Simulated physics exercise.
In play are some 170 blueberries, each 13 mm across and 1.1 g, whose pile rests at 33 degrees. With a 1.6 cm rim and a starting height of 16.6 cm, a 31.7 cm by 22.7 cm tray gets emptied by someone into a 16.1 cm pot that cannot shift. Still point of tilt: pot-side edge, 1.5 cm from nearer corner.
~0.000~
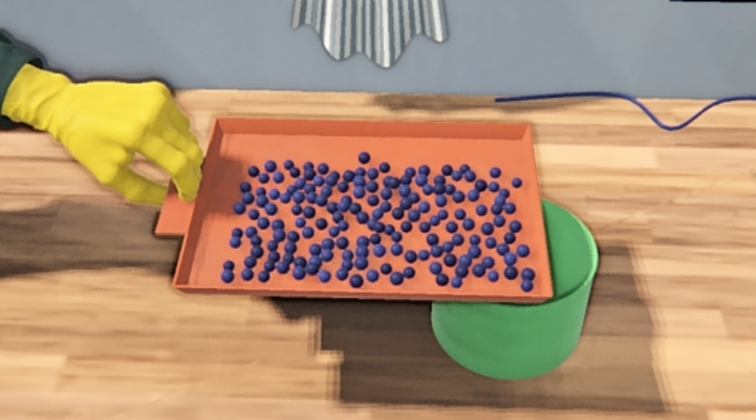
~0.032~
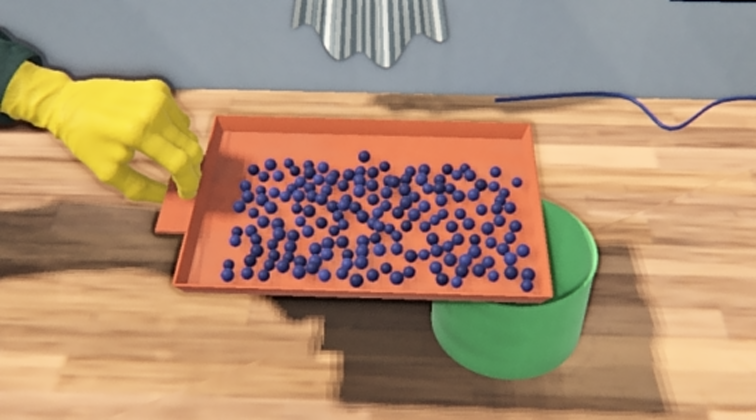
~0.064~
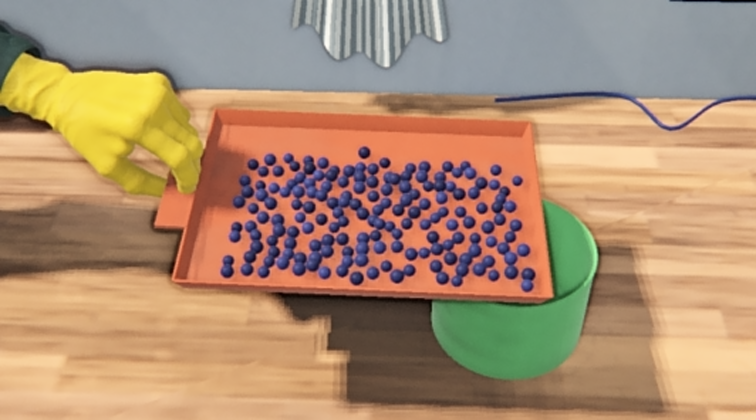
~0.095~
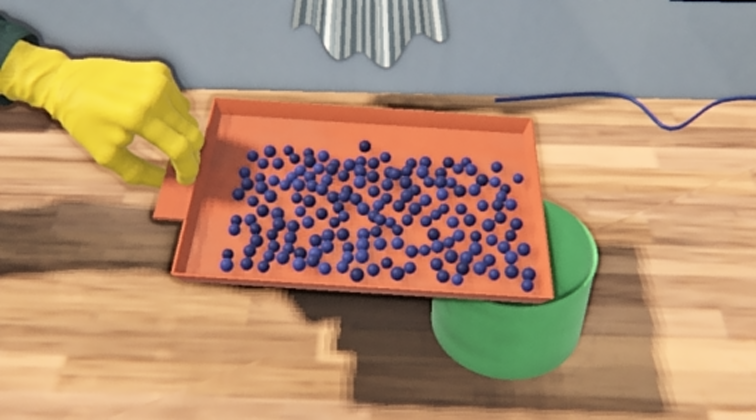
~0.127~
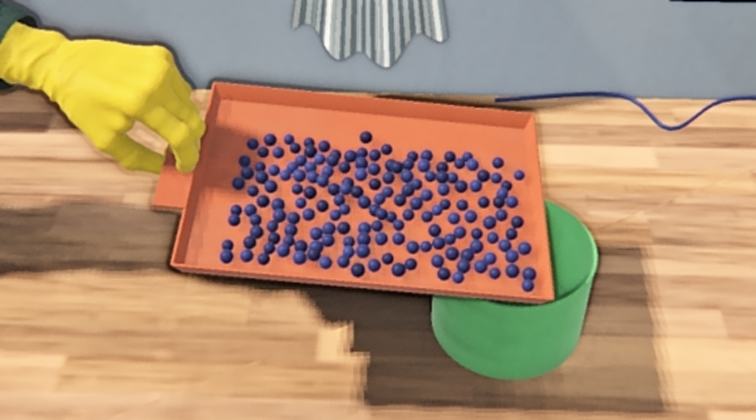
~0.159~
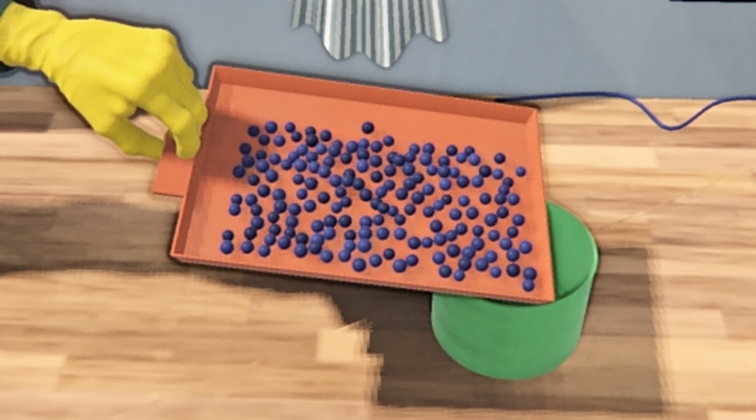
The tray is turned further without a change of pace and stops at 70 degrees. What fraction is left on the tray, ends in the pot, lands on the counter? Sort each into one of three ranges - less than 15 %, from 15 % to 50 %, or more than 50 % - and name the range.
Ranges: Left on the tray: Less than 15 %; pot: Less than 15 %; counter: More than 50 %.
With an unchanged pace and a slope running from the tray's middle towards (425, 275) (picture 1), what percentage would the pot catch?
Something like 0 in a hundred.
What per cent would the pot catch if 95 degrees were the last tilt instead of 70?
That would give about 0 per cent.
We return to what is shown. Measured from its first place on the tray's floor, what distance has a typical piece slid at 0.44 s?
I'd say close to 3 centimetres.
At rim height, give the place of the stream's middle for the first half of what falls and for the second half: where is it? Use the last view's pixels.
At roughly (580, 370) first, later on at (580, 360).
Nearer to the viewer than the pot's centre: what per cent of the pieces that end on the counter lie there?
I'd put it at around 100 per cent.
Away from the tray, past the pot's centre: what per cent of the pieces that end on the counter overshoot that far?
That comes to roughly 90 percent.
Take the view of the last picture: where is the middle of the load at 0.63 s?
Approx. (512, 229).
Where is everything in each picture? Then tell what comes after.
In the first frame, tray tilt 0 degrees, front corners at (183, 280) and (543, 289); middle of the pieces at (373, 225); pot at (515, 248).
In the second frame, tray tilt 0 degrees, front corners at (183, 279) and (543, 290); middle of the pieces at (373, 224).
In the third frame, tray tilt 2 degrees, front corners at (182, 275) and (543, 290); middle of the pieces at (374, 221).
In the fourth frame, tray tilt 4 degrees, front corners at (182, 268) and (544, 291), lowest corner right front; middle of the pieces at (374, 217).
In the fifth frame, tray tilt 7 degrees, front corners at (181, 259) and (545, 291), lowest corner right front; middle of the pieces at (375, 210).
In the sixth frame, tray tilt 10 degrees, front corners at (182, 249) and (546, 292), lowest corner right front; middle of the pieces at (377, 204); pot at (515, 248). Its pace works out near 105 degrees a second.
After 0.44 s, tilt 40 degrees; the tray holds 100 %, the pot 0 %.
After 0.63 s, tilt 60 degrees; the tray holds 100 %, the pot 0 %.
After 0.94 s, tilt 70 degrees; the tray holds 25 %, the pot 0 %.
By 2.1 s all is still; tray 5 %, pot 0 %, counter 95 %.
